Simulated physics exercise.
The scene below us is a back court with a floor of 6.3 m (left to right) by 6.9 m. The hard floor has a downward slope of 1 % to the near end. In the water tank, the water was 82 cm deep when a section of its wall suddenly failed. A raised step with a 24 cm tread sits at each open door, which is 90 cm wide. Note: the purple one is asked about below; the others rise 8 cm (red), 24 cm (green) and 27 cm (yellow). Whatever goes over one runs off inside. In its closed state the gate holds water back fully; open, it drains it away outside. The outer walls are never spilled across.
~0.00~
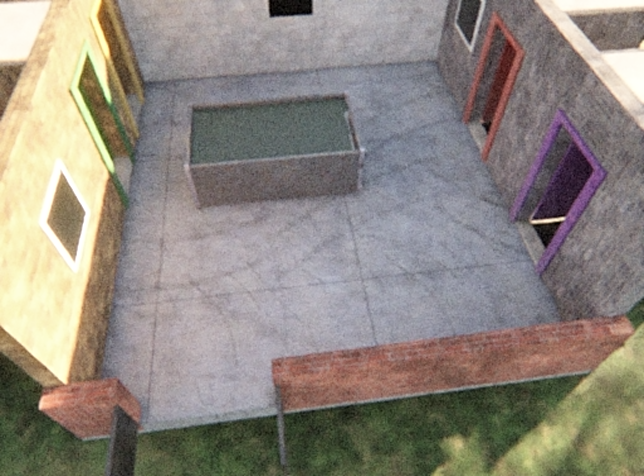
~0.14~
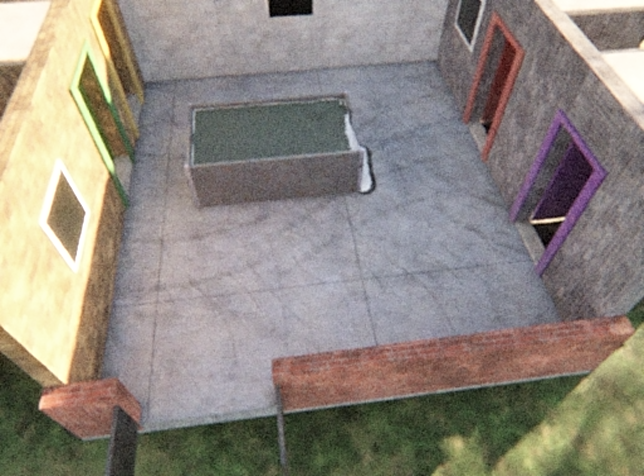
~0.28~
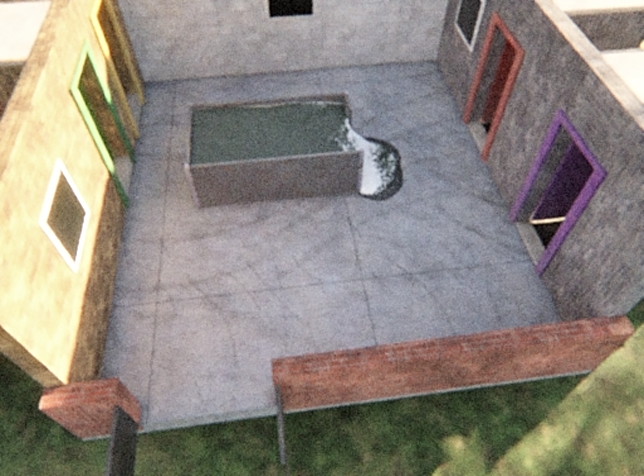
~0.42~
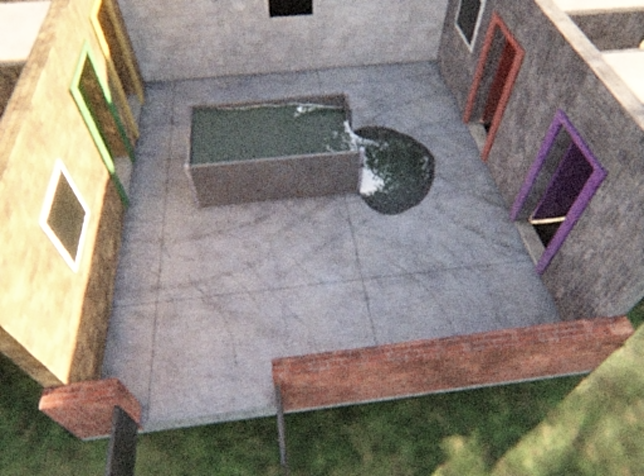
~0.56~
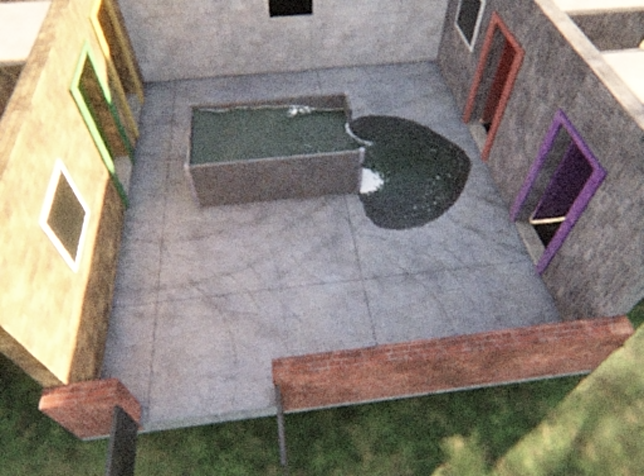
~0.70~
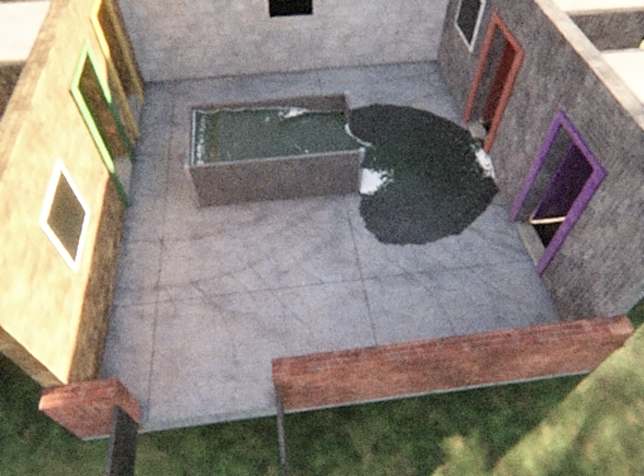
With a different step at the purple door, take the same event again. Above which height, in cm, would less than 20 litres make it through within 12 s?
Above roughly 16 cm.
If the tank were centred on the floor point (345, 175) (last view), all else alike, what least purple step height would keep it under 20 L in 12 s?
Then it needs to be around 18 cm high.
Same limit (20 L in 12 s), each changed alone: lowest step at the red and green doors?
About 33 cm at red and 6.0 cm at green.
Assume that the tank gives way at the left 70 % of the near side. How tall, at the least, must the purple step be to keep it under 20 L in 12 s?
That way, roughly 6.5 cm.
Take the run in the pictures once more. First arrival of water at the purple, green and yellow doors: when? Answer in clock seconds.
Arrival times - purple: 1.1 s; green: 6.5 s; yellow: 6.0 s.
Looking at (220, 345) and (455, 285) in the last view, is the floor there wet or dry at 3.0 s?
Note: Point one not yet reached; point two reached.
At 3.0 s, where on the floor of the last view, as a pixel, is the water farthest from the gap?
I'd put the front's tip around (564, 349).
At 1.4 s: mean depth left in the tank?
Roughly 54 cm on average.
After 1.4 s water covers 25 % of the floor, deepest (45 cm) near (359, 175); 16 cm at the purple door, 4 litres in over its 5 cm step.
After 3.0 s water covers 35 % of the floor, deepest (36 cm) near (551, 351); 14 cm at the purple door, 86 litres in over its 5 cm step.
After 12.0 s water covers 95 % of the floor, deepest (11 cm) near (114, 298); 5 cm at the purple door, 146 litres in over its 5 cm step.
At the purple door as built, the water arrived by 1.1 s and peaked near 18 cm at 1.8 s.
Run again over the same 12 s with other heights there, 35 litres in over 13.5 cm, 10 litres over 18.5 cm. The limit of 20 litres is kept from about 16 cm up.
